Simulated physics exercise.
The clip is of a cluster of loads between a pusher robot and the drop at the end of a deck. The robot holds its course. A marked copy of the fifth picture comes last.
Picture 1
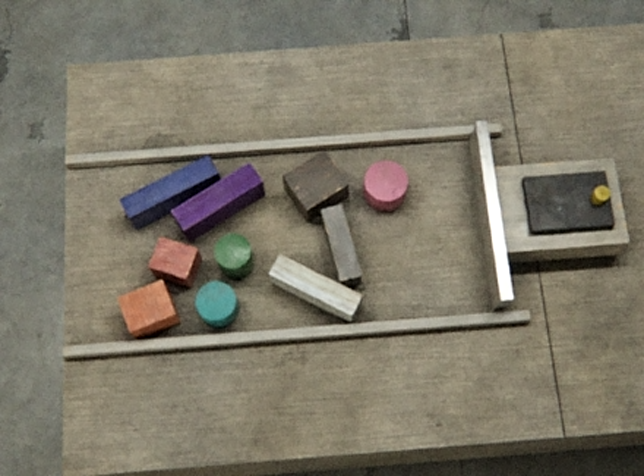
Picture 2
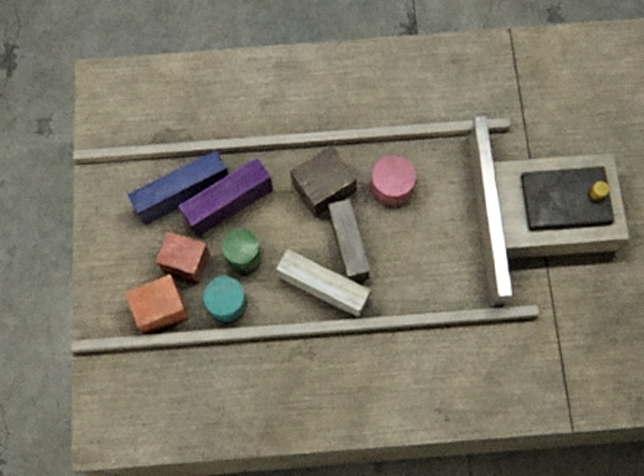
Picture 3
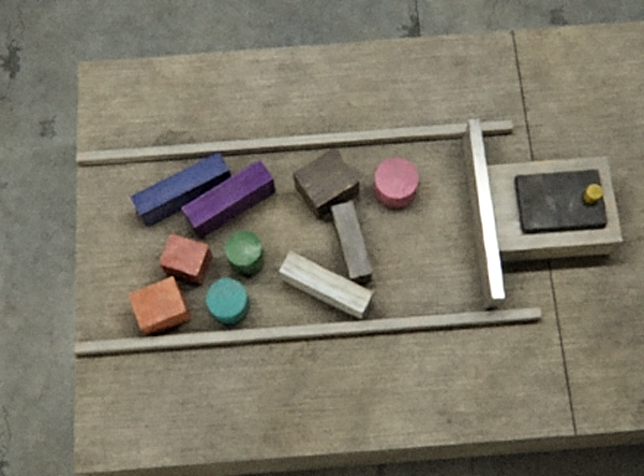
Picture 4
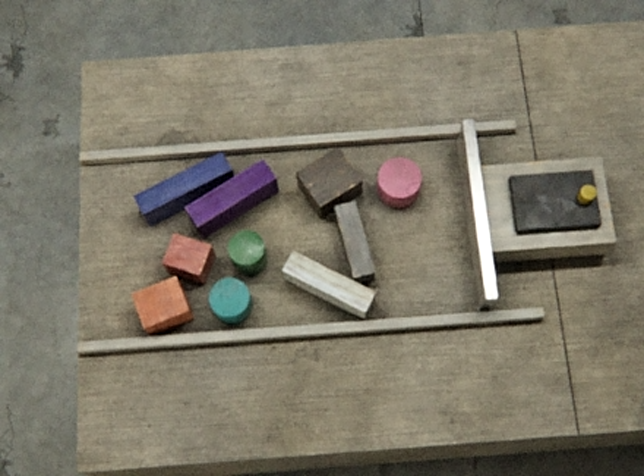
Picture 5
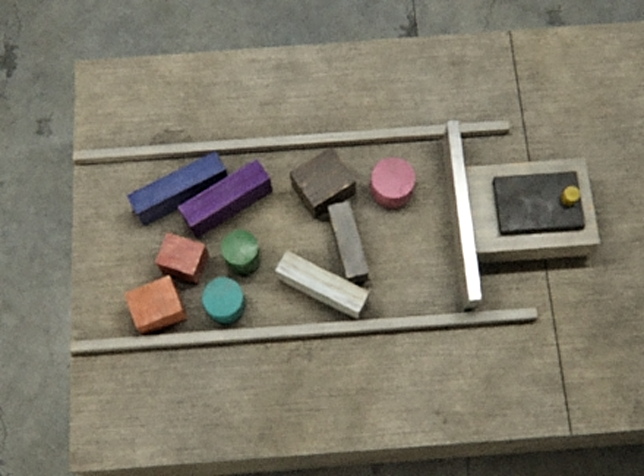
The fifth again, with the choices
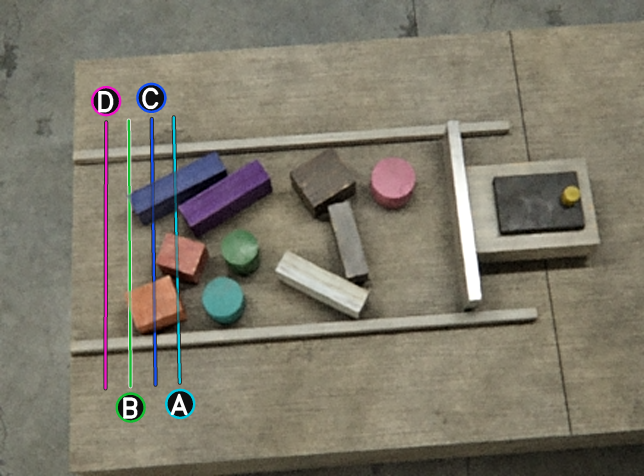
The clip opens on a wooden deck seen from above, where colourful blocks, sticks and round canisters lie between two rails, with a flat-fronted pusher robot to their right. The robot slides a short way left, narrowing the gap to the pink canister without touching it, while the loads stay put on the deck.
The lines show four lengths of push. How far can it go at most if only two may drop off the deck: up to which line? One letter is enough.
No third one falls up to A.
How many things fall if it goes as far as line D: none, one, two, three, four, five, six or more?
In all, six or more.
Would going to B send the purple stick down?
Yes.
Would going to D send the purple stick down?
By then, yes.
On the marked copy, A at (177, 244); B at (130, 247); C at (154, 246); D at (106, 249).
Following A. Soon after the start, robot (428, 210); purple stick (220, 197); white stick (314, 286).
Later, robot (324, 217); blue bar (120, 201); purple stick (144, 197).
In the end, robot (243, 223); blue bar over the edge; purple stick over the edge; two fallen.
As for the rest, B drops five; C drops four; D drops eight.
